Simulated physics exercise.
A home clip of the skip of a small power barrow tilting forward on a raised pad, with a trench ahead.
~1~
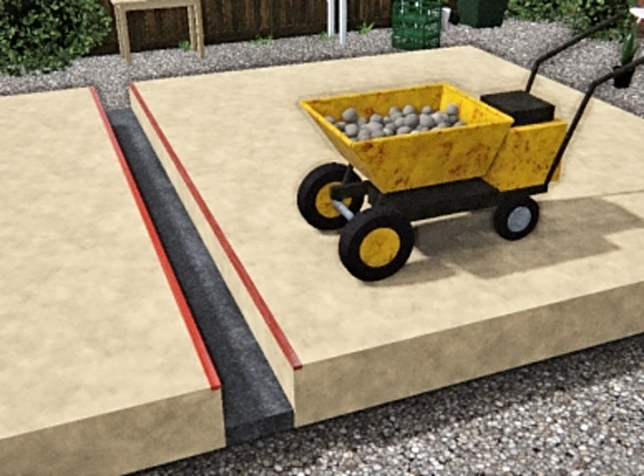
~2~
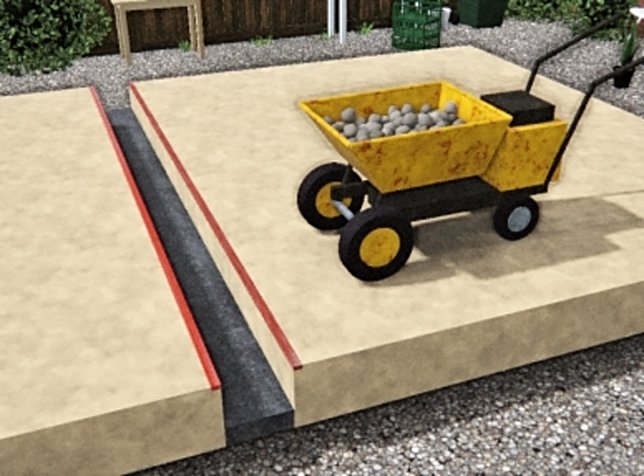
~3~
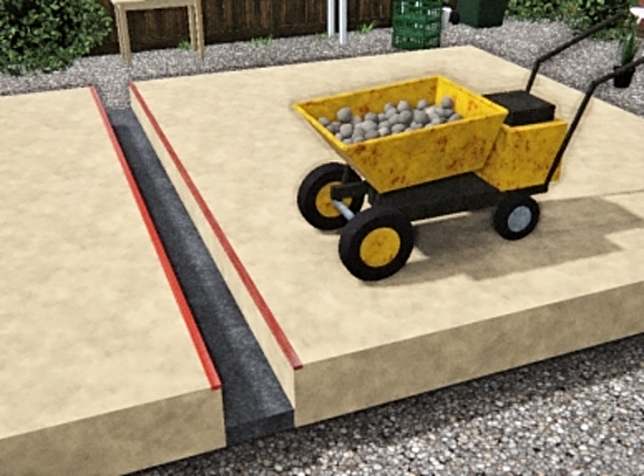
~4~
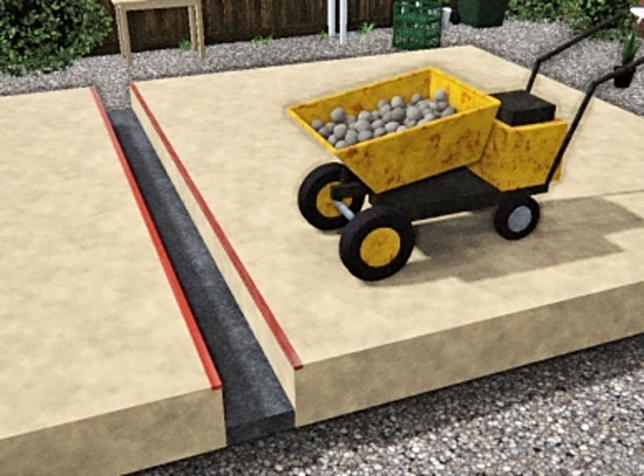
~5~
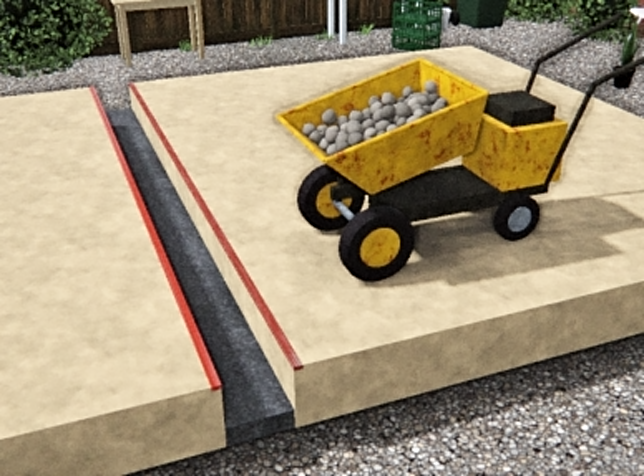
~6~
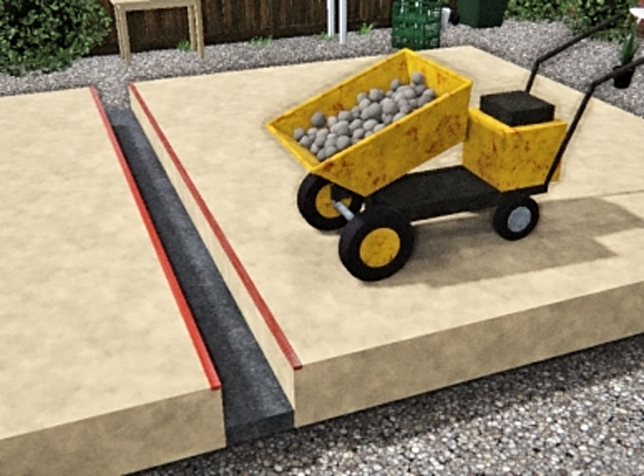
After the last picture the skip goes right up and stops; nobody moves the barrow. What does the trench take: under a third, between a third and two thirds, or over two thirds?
In the trench: More than two thirds.
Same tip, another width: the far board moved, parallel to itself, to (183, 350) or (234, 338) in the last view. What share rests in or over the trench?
Roughly 100 per cent, and 60 per cent.
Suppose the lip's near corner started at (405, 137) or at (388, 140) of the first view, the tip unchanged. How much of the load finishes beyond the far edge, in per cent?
First some 0, then 0 per cent.
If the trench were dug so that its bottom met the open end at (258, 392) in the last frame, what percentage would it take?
Some 70 per cent.
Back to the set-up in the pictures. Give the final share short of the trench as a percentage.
Near 0 %.
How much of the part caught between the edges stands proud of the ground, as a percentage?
Roughly 10 in a hundred.
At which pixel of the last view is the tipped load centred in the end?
Near (213, 305).
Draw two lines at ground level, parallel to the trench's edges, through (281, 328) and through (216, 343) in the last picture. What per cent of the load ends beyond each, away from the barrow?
The first gives 100 %, the second 20 %.
Soon after the last picture, skip tipped steeply; all in the skip.
A little later, skip tipped right over; most in the skip; a stray few short of the trench; a small part in or heaped over the trench; a small part falling.
Later still, skip tipped right over; a small part in the skip; a stray few short of the trench; most in or heaped over the trench; a stray few beyond it.
By the end, skip tipped right over; nearly all in or heaped over the trench; a stray few beyond it.
